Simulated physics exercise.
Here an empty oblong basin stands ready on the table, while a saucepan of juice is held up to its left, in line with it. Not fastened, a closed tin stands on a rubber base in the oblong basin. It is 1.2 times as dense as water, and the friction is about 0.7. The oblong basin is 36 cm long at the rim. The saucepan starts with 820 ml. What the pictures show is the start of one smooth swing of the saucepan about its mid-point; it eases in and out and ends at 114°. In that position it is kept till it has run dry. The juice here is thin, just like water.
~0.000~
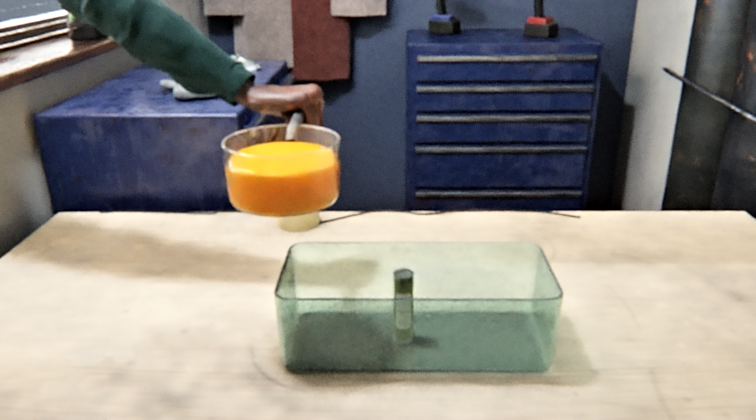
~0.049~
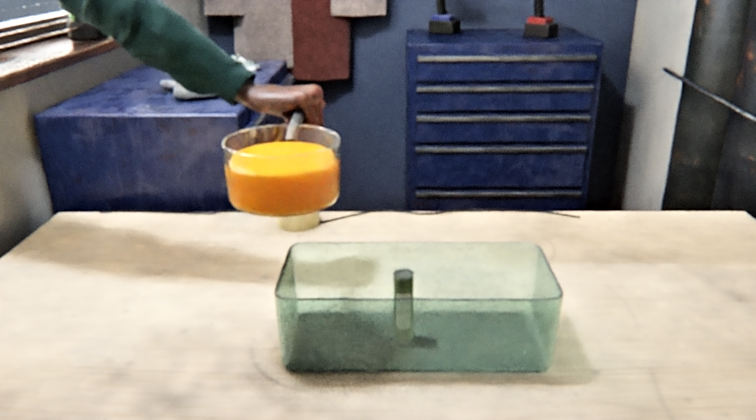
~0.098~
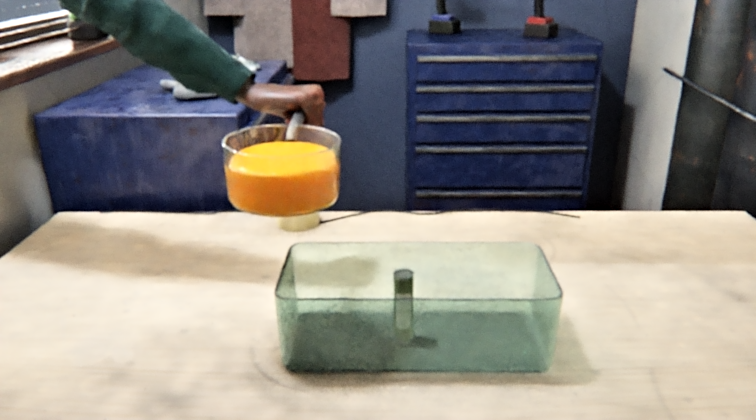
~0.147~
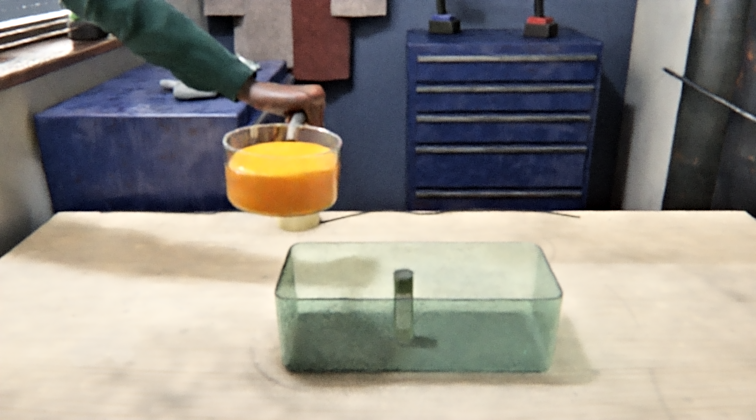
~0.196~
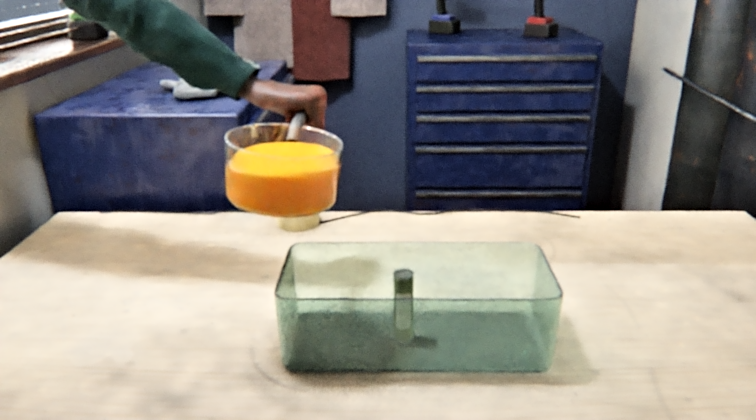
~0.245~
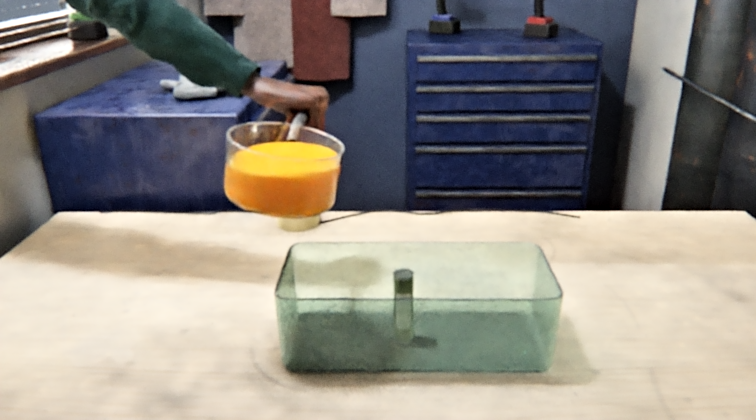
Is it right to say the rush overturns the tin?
Looks like it can take it.
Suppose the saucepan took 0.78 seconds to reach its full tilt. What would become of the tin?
So the tin will tip over.
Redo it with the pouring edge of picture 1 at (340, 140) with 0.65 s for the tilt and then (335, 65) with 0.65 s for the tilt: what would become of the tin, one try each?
First it tips over; then it tips over.
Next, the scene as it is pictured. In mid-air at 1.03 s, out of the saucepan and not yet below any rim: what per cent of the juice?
It comes to some 10 percent of the total.
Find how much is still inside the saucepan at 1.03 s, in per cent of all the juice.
Close to 9 in a hundred.
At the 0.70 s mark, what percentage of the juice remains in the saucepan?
Around 62 in a hundred.
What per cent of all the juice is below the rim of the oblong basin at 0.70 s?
About 9%.
After 0.70 s the tilt is 67° and 62 per cent is still to pour; the tin stands where it began.
After 1.03 s the tilt is 105° and 9 per cent is still to pour; the tin stands 1 cm from where it began.
After 1.37 s the tilt is 114° and 0 per cent is still to pour; the tin stands 1 cm from where it began.
After 1.75 s the tilt is 114° and 0 per cent is still to pour; the tin stands 1 cm from where it began.
In the end the tin stands 1 cm from where it began.
